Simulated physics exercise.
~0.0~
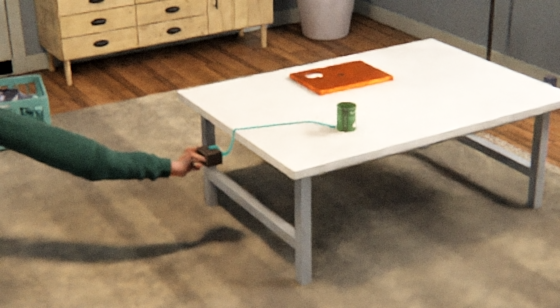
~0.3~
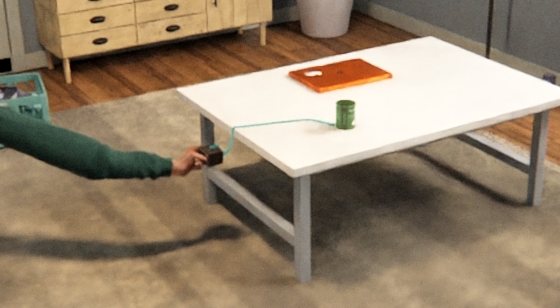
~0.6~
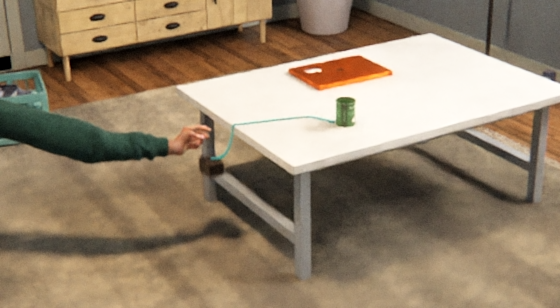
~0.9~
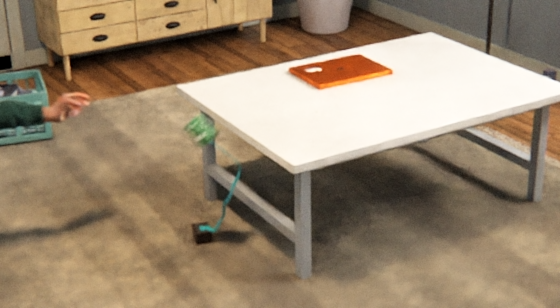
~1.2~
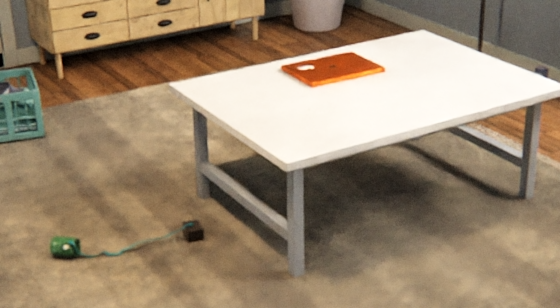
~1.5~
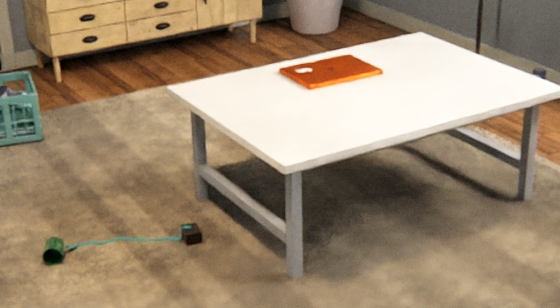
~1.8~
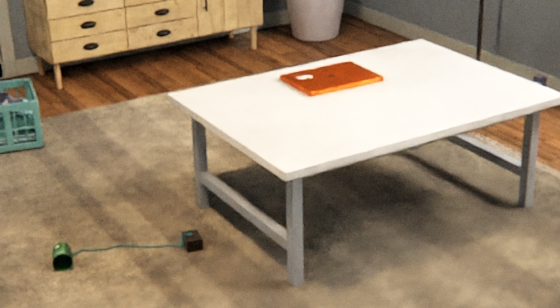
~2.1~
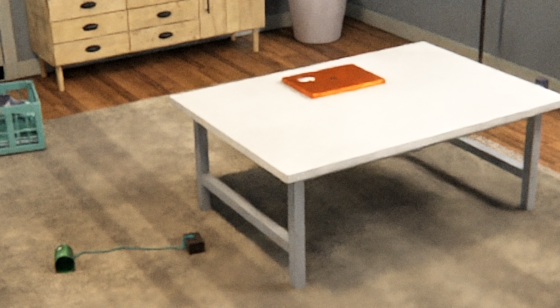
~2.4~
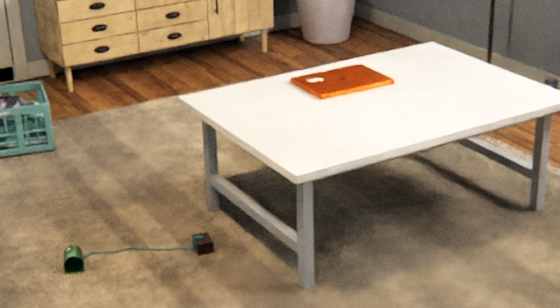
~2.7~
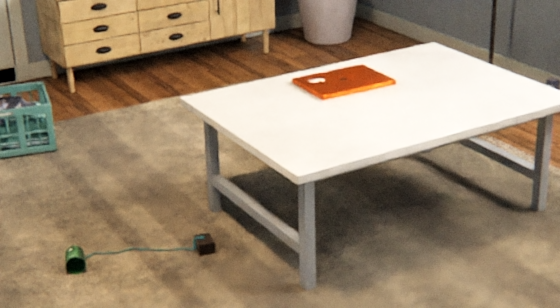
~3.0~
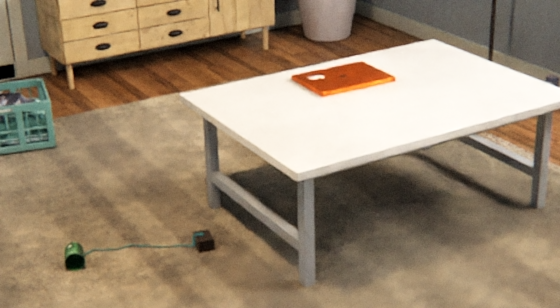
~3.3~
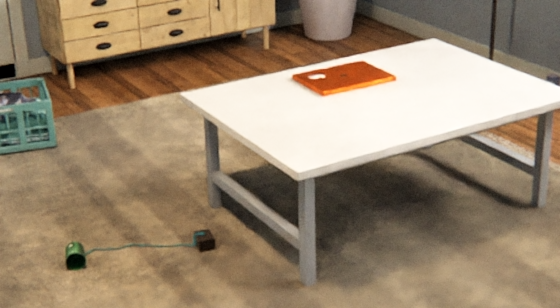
A white table with grey legs stands on a grey-brown rug, seen from slightly above by a gently swaying camera, with a wooden drawer cabinet behind and a teal crate at the left. An orange laptop and an upright green cup sit on top, and a teal ribbon runs from the cup to a black block held by a green-sleeved arm past the table's left end. The hand lets go and draws back. The block drops to the floor, and the cup is dragged left over the edge. It lands on the rug and ends on its side, left of the block, the ribbon stretched between them, the laptop unmoved.
